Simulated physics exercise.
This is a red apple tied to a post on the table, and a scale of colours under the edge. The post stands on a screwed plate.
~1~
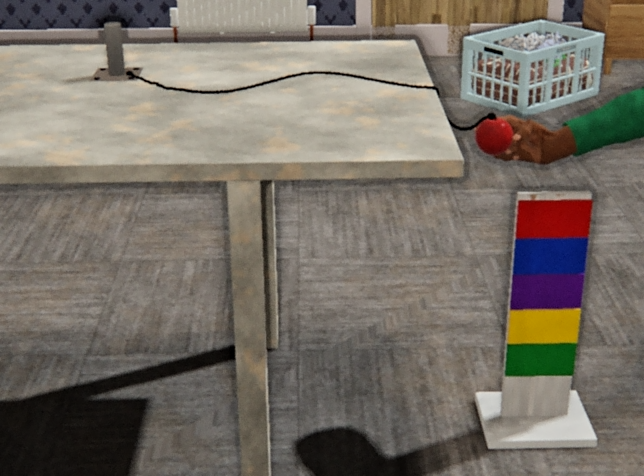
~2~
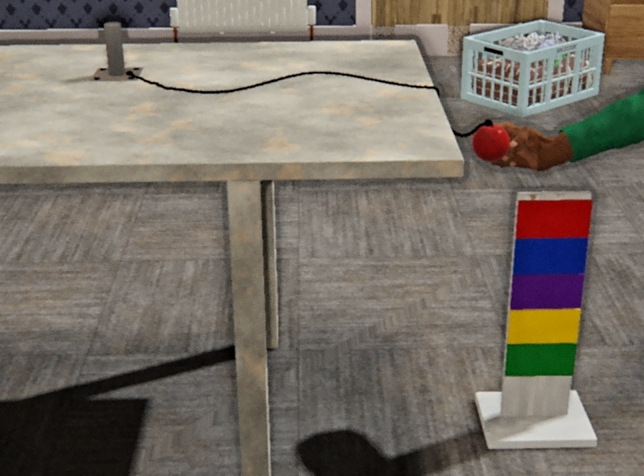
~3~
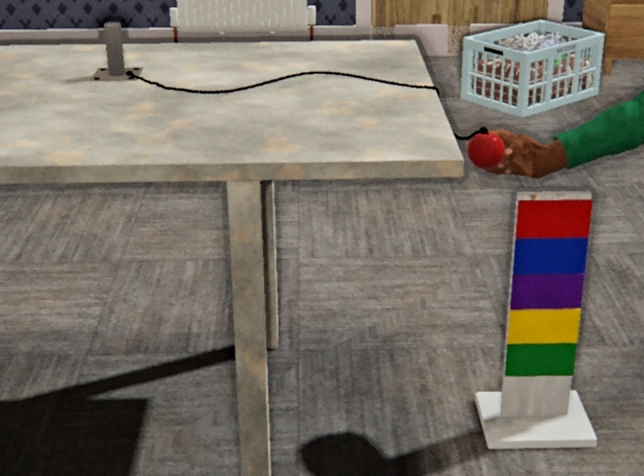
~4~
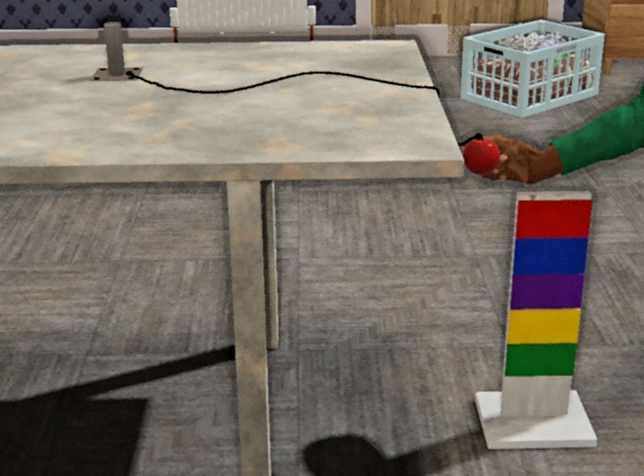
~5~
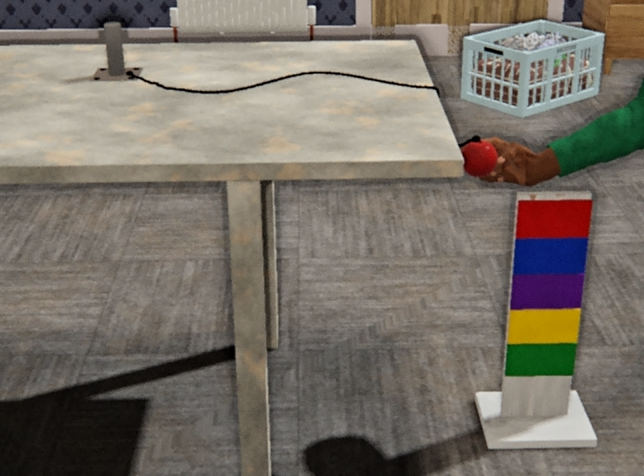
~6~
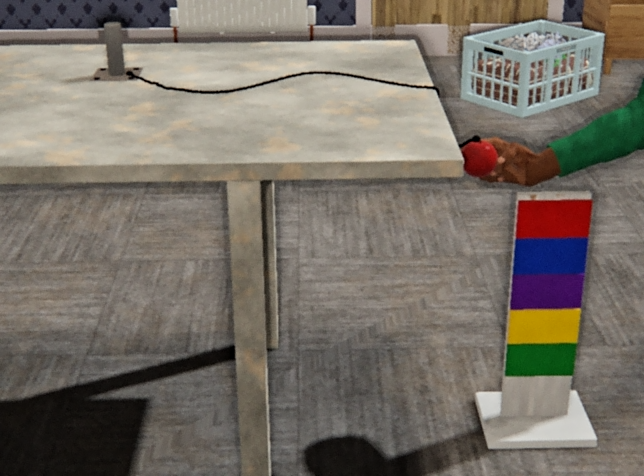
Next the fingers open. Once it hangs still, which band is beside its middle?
Its middle rests at the blue band.
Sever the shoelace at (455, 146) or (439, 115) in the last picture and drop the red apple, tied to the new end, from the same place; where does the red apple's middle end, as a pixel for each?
About (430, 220) and (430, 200).
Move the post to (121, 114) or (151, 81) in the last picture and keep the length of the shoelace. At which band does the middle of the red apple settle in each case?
One after the other, purple; purple.
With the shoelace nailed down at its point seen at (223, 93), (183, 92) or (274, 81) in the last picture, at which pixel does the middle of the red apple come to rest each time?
About (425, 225), (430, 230) and (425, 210).
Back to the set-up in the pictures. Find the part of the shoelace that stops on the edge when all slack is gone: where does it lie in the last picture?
The one at (379, 81).
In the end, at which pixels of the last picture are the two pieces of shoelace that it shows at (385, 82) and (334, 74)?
At (436, 102), then (385, 85).
Soon after, apple near (420, 232); level with blue.
After that, apple near (445, 248); level with blue.
In the end, apple near (436, 250); level with blue. The blue one.
